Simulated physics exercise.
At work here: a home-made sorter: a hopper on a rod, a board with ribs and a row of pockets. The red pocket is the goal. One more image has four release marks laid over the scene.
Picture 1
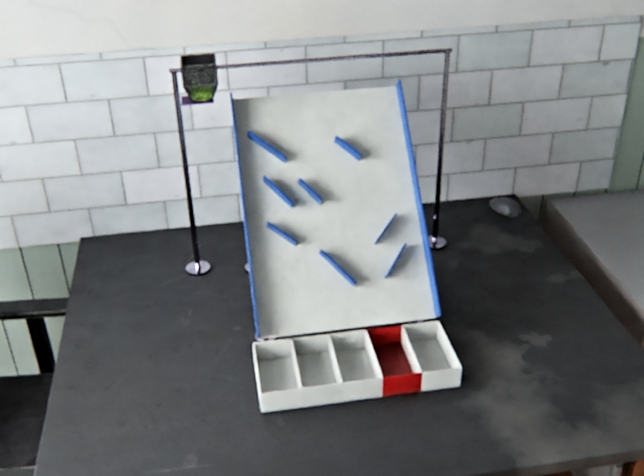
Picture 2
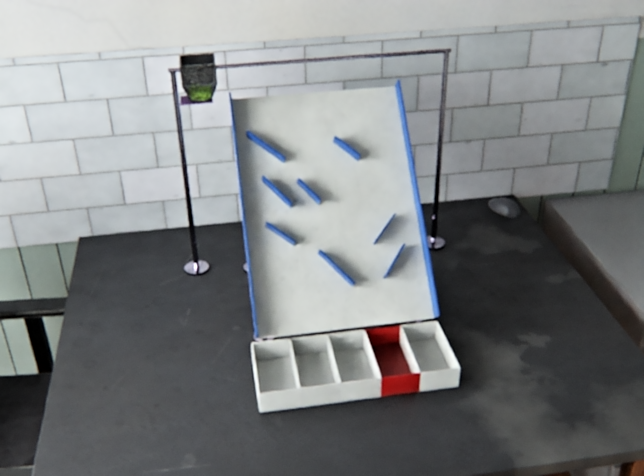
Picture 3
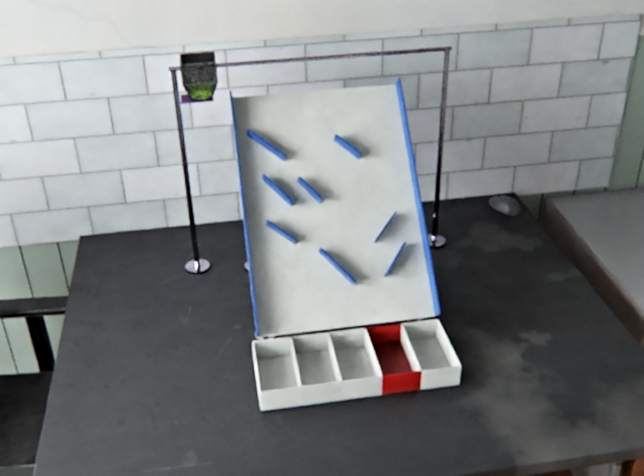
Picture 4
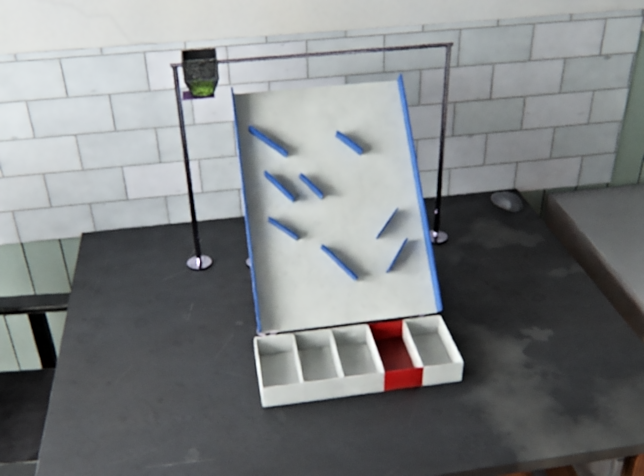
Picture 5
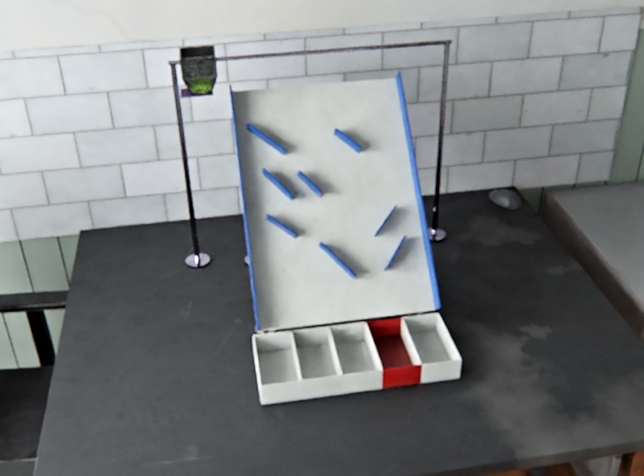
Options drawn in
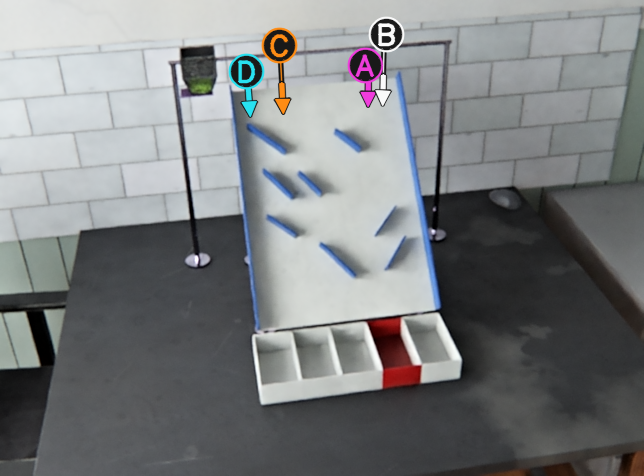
Tilted white board with blue ribs standing above five pockets, one red, a dark hopper hanging upper left, nothing visibly moving.
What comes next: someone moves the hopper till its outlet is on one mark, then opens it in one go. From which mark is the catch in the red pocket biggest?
C works best here.
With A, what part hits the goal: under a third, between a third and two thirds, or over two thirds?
Between a third and two thirds.
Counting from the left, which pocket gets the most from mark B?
The fifth from the left.
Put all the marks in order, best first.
C, D, A, B.
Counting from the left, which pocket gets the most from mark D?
The fourth from the left.
On the marked copy, mark A meets the board at (368, 101); mark B meets the board at (382, 100); mark C meets the board at (283, 108); mark D meets the board at (249, 111).
For mark A, about a third in the red pocket, about half in other pockets.
For mark B, about a quarter in the red pocket, most in other pockets, a stray few outside the box.
For mark C, most in the red pocket, a small part in other pockets.
For mark D, about two thirds in the red pocket, about a third in other pockets, a stray few outside the box.
